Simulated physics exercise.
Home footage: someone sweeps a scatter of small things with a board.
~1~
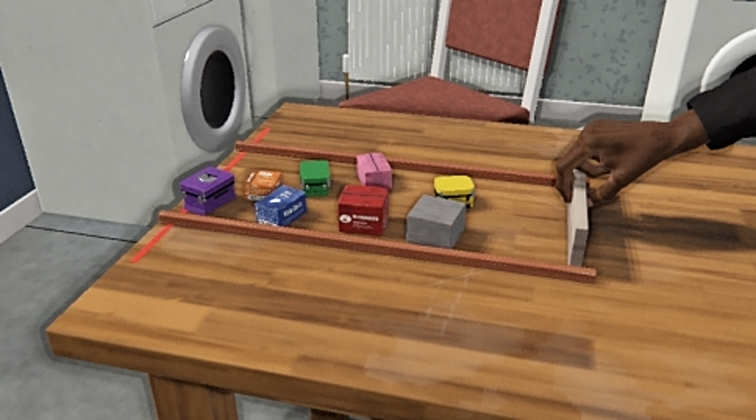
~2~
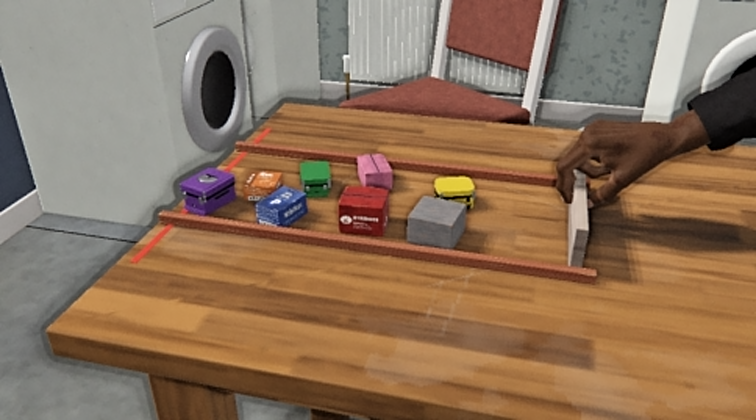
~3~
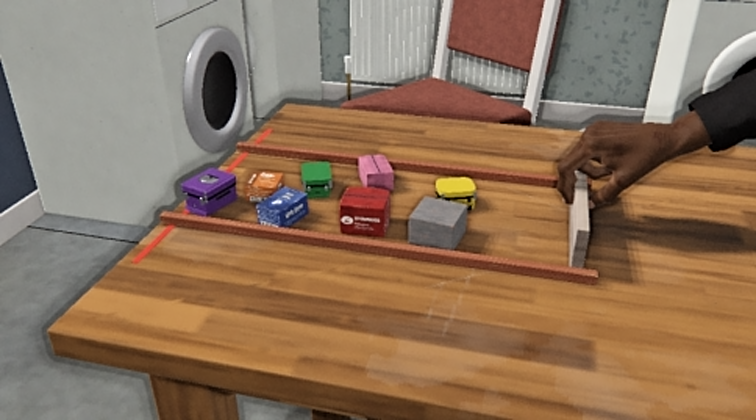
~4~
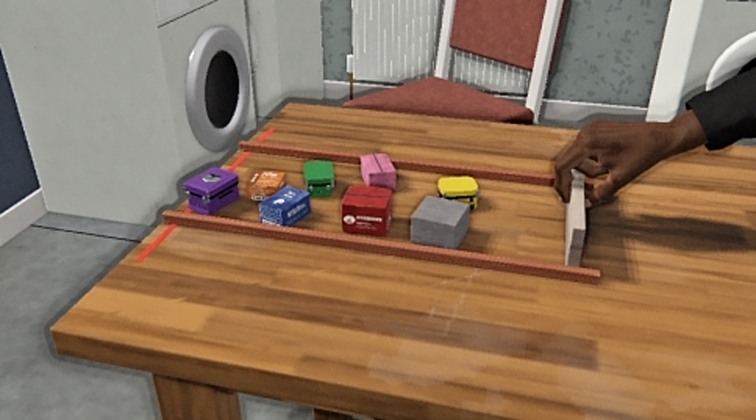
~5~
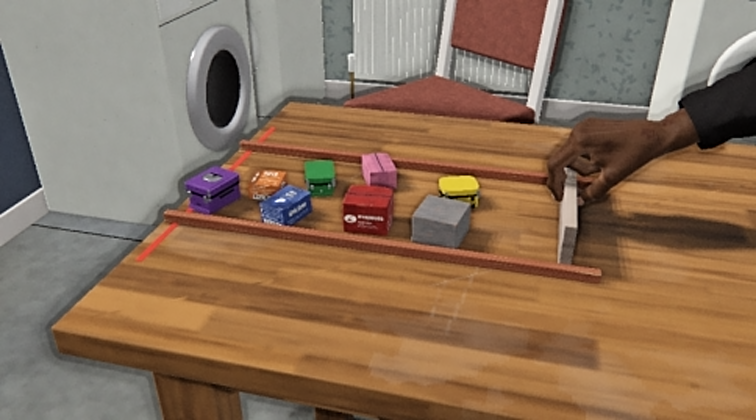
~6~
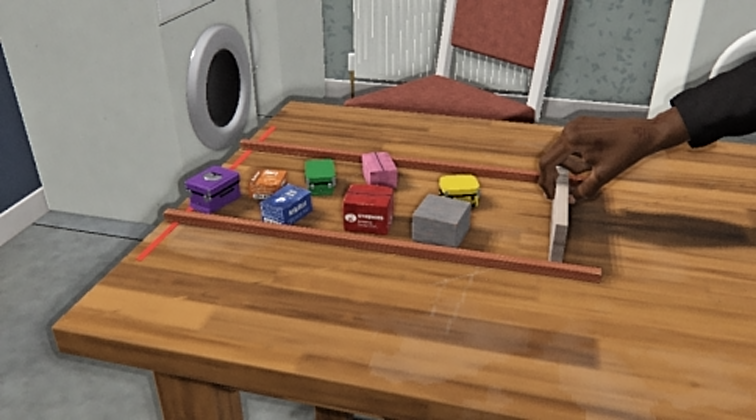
A hand holding an upright board on a wooden table, then sliding it slightly left toward scattered colourful small boxes that stay still.
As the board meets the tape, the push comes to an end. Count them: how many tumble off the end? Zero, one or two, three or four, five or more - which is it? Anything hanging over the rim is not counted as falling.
Missing from the table at the end: Five or more.
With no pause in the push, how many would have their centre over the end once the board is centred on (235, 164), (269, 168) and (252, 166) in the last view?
Respectively 5, 3 and 4.
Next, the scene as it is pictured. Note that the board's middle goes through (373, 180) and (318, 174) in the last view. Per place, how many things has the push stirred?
That gives 6 for the first and 8 for the second.
Soon after, none off yet; purple case at rest near (214, 189); orange box at rest near (268, 184); blue box at rest near (287, 206).
After that, none off yet; purple case at rest near (214, 189); orange box at rest near (269, 184); blue box displaced about its own width near (243, 202).
And then, one off so far; purple case on its way down; orange box displaced well along near (204, 175); blue box tilting well over near (159, 216).
In the end, the number that fall off is five or more; gone, yellow case, grey block, red box, pink box, green case, blue box, orange box and purple case.
